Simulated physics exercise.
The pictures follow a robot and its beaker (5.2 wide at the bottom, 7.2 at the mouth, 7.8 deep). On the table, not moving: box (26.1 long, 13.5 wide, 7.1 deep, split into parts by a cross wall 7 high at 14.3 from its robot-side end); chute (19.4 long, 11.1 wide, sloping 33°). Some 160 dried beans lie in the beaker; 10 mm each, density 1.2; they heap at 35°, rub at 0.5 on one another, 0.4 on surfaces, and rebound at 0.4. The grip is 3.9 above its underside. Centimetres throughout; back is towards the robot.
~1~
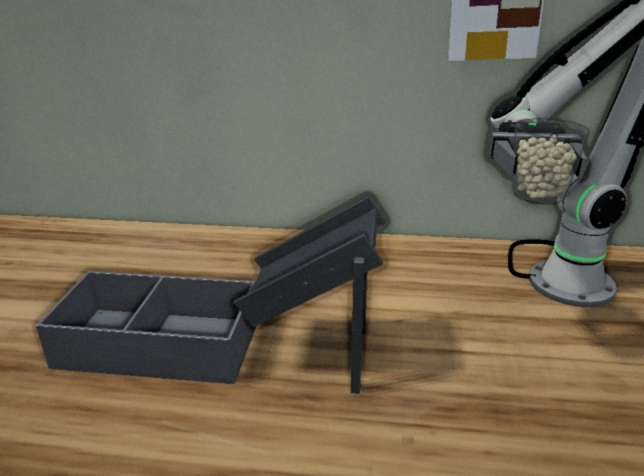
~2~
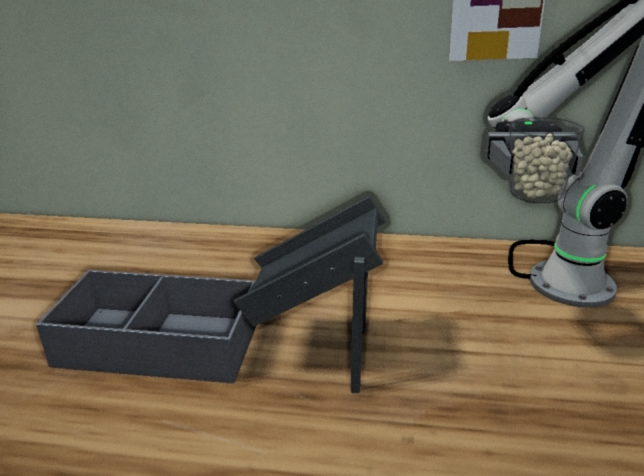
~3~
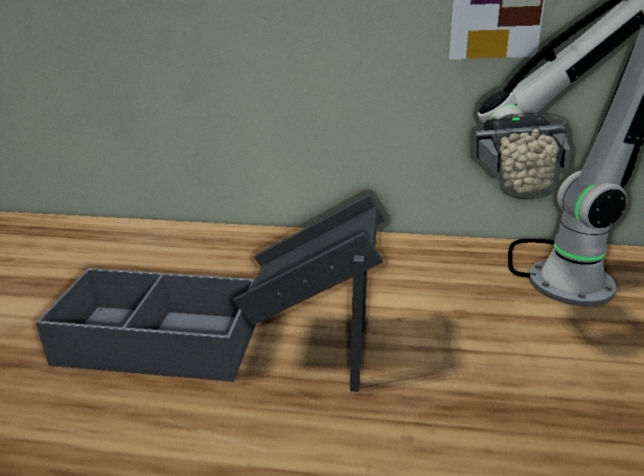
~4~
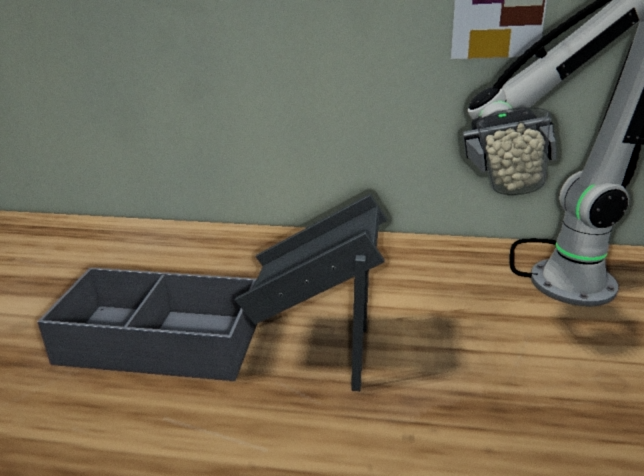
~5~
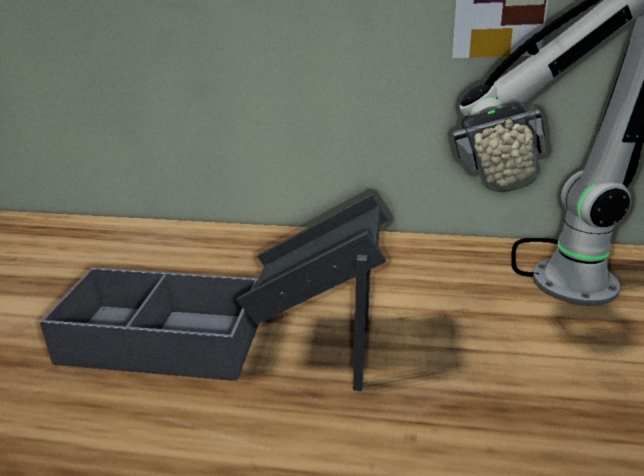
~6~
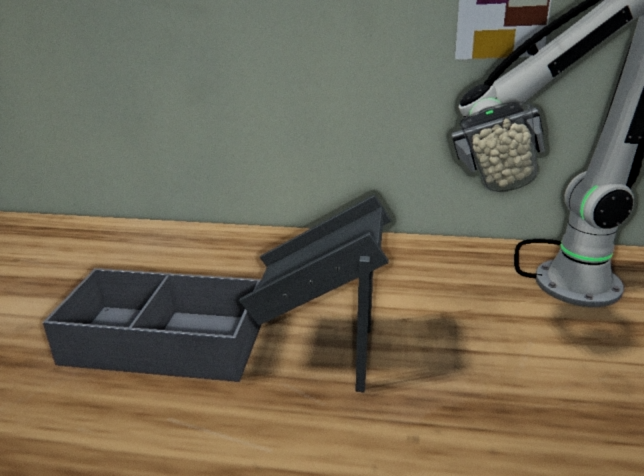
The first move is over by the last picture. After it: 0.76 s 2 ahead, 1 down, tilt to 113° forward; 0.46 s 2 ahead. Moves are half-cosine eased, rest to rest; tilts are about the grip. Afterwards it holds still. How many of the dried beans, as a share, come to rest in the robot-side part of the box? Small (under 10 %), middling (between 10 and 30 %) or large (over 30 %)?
In the robot-side part of the box the share is small, under 10 %.
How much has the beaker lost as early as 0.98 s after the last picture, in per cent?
Near 85 per cent so far.
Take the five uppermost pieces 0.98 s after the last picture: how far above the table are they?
Some 28 cm.
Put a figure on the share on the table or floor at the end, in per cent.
Some 100 per cent.
Then, 0.49 s on, tilted 87° forward, highest piece 33 above the table; 156 in the beaker.
Then, 0.98 s on, tilted 113° forward, highest piece 29 above the table; 84 on the table or floor, 25 in the beaker, 47 on the chute or in flight.
Then, 1.42 s on, tilted 113° forward, highest piece 2 above the table; 156 on the table or floor.
Then, 2.47 s on, tilted 113° forward, highest piece 1 above the table; 156 on the table or floor.
In the end, 156 on the table or floor. That is 0 % in the robot-side part of the box.
